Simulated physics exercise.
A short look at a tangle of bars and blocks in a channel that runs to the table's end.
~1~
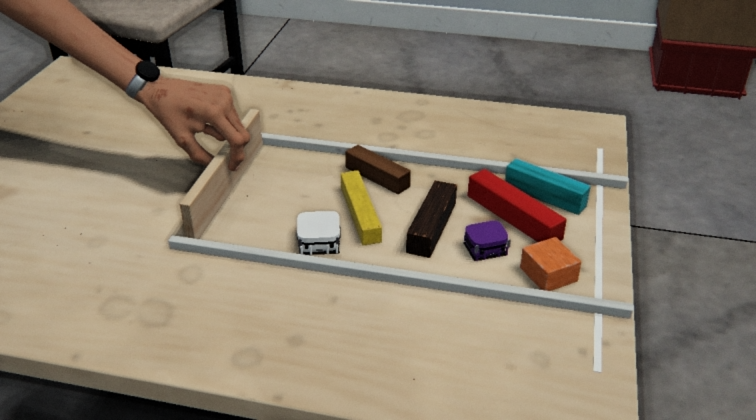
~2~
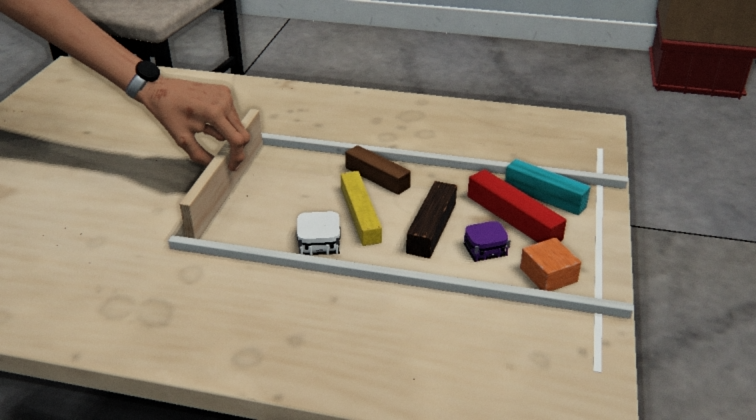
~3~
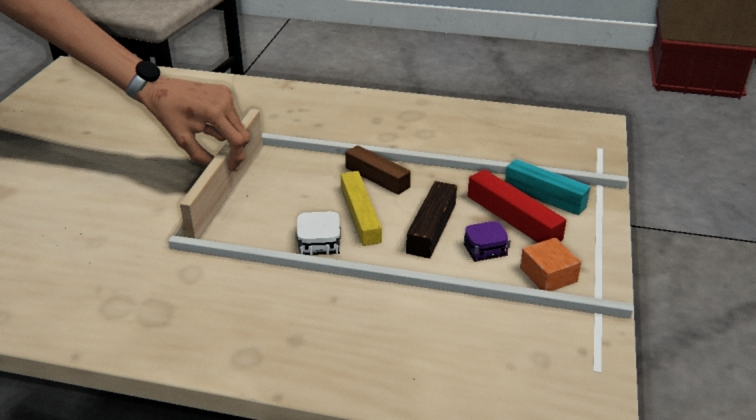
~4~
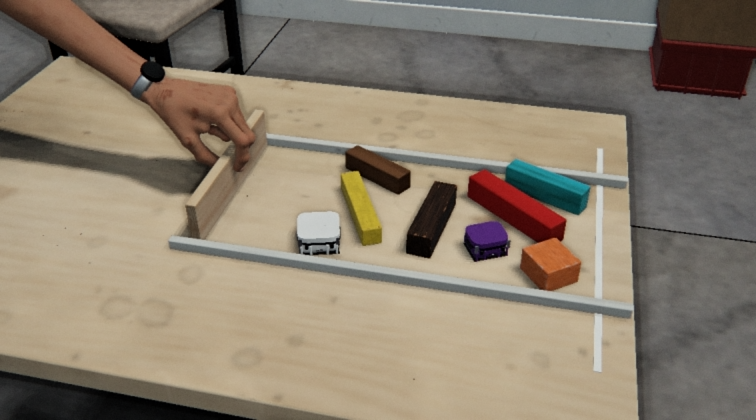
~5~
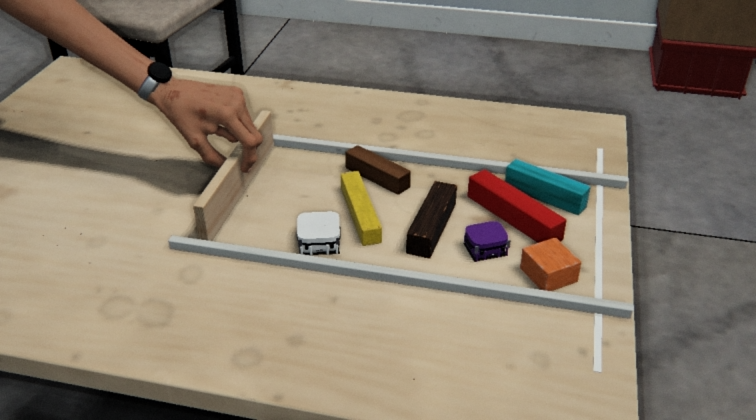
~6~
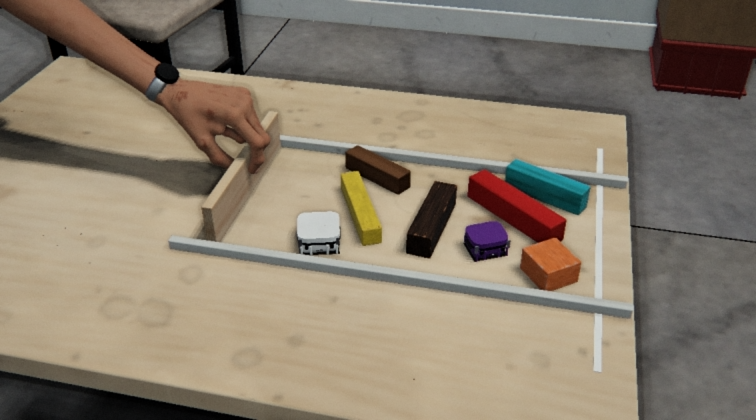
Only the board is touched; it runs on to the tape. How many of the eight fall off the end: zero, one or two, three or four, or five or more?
In the end the number that fall off is five or more.
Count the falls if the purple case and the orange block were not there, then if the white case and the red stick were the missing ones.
3 in the first case, 4 in the second.
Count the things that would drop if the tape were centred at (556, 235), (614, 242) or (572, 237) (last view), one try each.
It would be 4, 8 and 5.
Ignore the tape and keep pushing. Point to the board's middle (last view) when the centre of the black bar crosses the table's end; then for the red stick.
For the black bar at (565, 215), for the red stick at (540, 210).
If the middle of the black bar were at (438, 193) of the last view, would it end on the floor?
From there it tumbles off.
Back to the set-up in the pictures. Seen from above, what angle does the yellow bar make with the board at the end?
Near 25 degrees.
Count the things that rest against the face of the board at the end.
In contact: 3.
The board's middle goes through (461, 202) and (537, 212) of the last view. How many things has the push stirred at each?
By then 8, and 8.
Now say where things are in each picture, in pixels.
Orange block (550, 265); turquoise stick (546, 186); red stick (515, 207); board (225, 171); tape (599, 240), in the first frame.
Turquoise stick (546, 187); purple case (486, 242), in the second frame.
Red stick (515, 207); white case (319, 234), in the third frame.
Orange block (550, 265); brown stick (377, 169), in the fourth frame.
Turquoise stick (546, 187); black bar (433, 218), in the fifth frame.
Orange block (550, 265); turquoise stick (546, 187); red stick (515, 207); board (245, 174); tape (599, 240), in the sixth frame.
A little later, none off yet; orange block at rest near (550, 265); turquoise stick at rest near (546, 187); red stick at rest near (515, 207).
When it is over, the number that fall off is five or more; down, black bar, purple case, red stick, turquoise stick and orange block.
